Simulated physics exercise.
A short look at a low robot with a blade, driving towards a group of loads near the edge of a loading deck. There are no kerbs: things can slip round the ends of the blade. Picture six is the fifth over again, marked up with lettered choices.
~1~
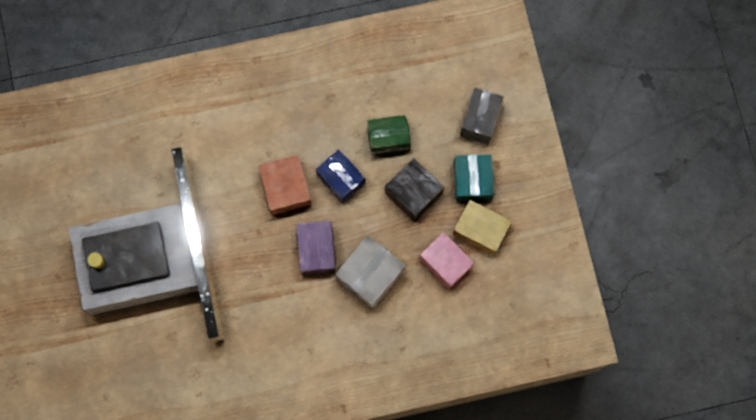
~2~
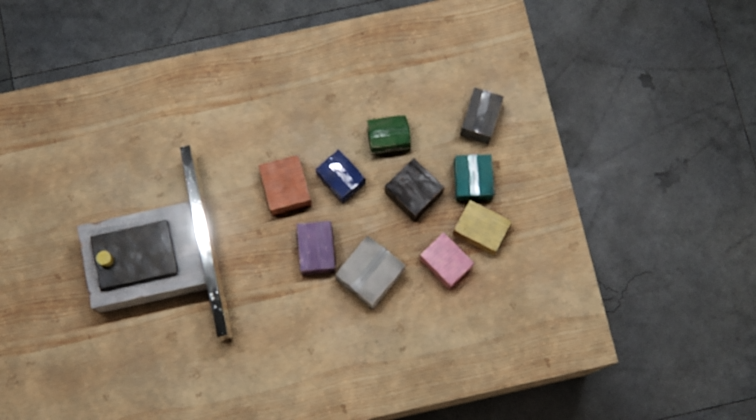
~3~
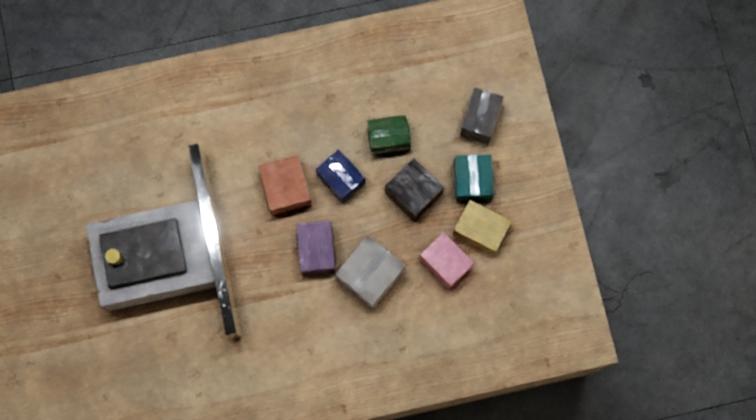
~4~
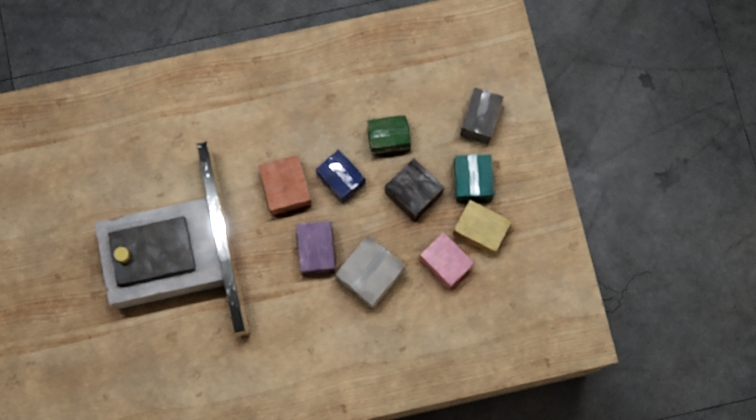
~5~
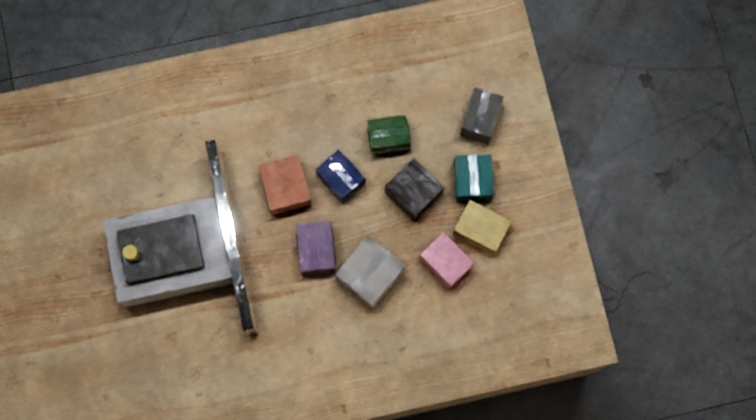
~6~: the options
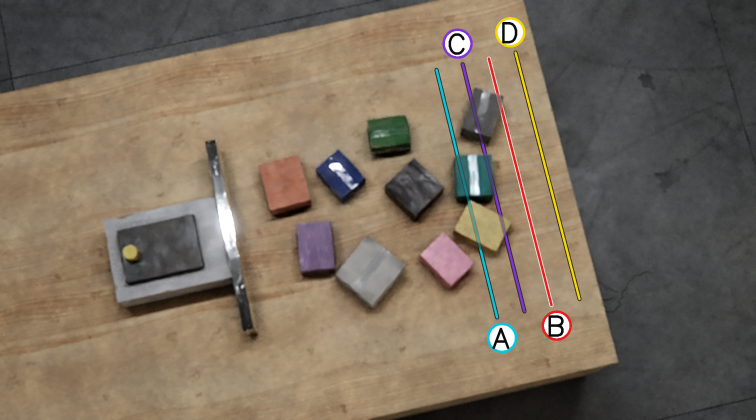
A low grey robot with a wide blade sliding slowly right across a wooden deck, nearing a cluster of motionless coloured blocks.
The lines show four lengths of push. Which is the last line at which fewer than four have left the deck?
No farther than C.
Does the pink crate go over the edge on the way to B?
Yes.
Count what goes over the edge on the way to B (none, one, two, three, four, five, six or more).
In all, six or more.
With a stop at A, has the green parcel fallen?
No.
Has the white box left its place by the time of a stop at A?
Yes.
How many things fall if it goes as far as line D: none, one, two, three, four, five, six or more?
In all, six or more.
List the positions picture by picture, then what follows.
Green parcel (389, 135); white box (370, 273); yellow crate (482, 228), in the first frame.
Robot (140, 253); purple crate (316, 248), in the second frame.
Robot (149, 251); grey parcel (482, 116), in the third frame.
Robot (158, 249); black crate (414, 190), in the fourth frame.
Robot (166, 248); blue parcel (341, 176); green parcel (389, 135); white box (370, 273), in the fifth frame.
On the marked copy, A at (466, 191); B at (520, 179); C at (493, 185); D at (547, 173).
Taking C. A third of the way, robot (262, 227); green parcel (402, 130); white box (379, 274).
Two thirds of the way, robot (357, 206); turquoise parcel (511, 168); yellow crate (521, 220).
When it is over, robot (430, 189); yellow crate over the edge; turquoise parcel over the edge; two fallen.
As for the rest, A is within the limit but short; B drops six; D drops seven.
